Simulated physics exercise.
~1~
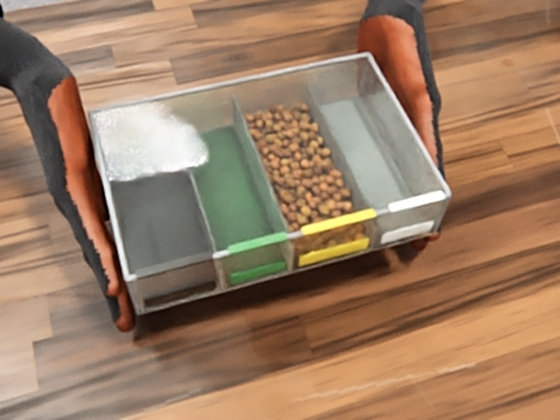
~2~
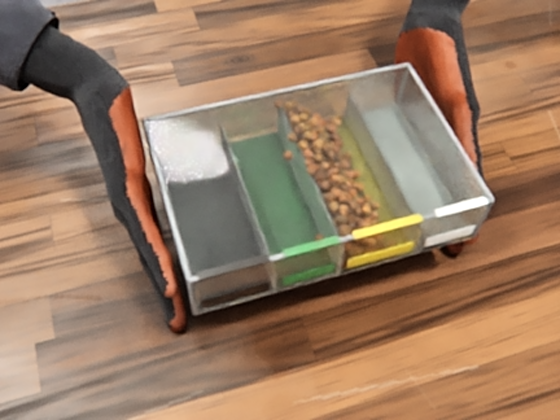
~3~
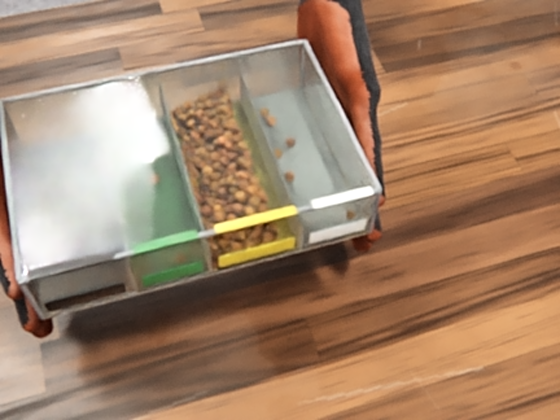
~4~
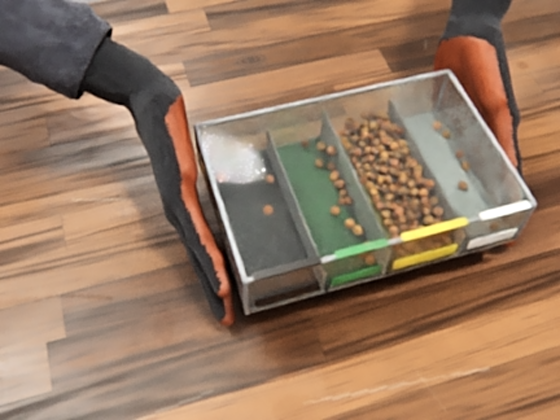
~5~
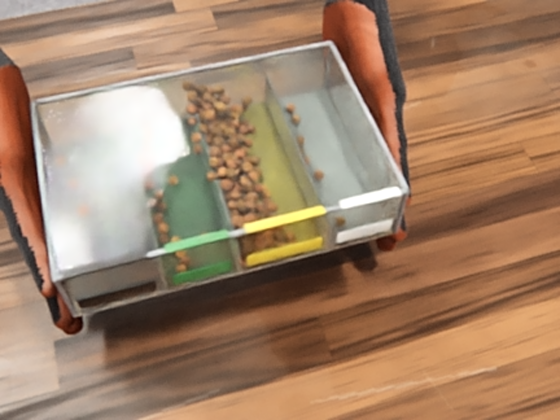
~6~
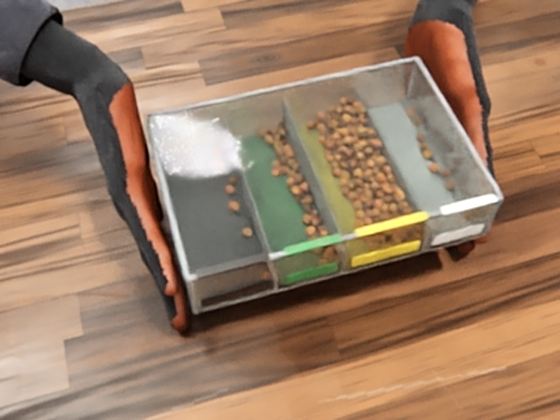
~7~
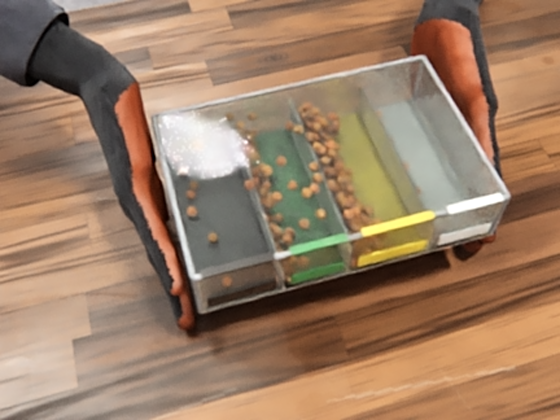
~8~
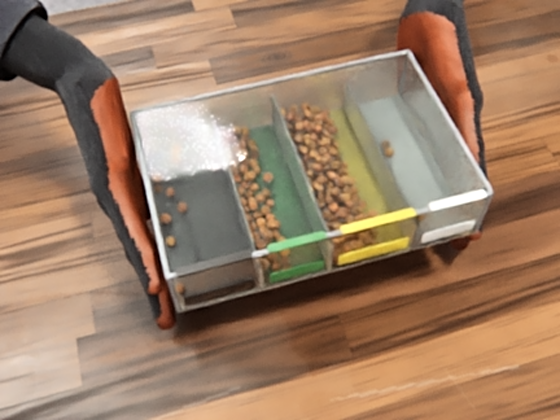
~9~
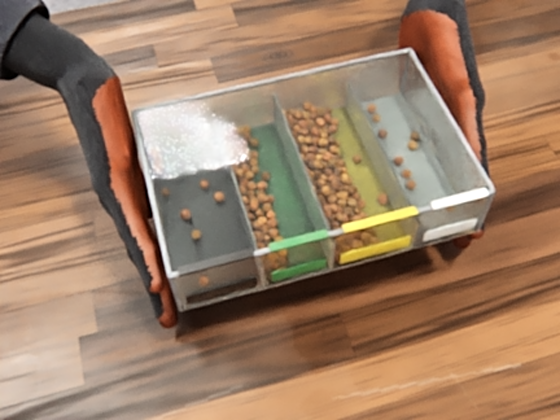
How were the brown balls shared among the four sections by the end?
The yellow section still held the most and the green one had a good share, while the black and white sections had only a few balls each.
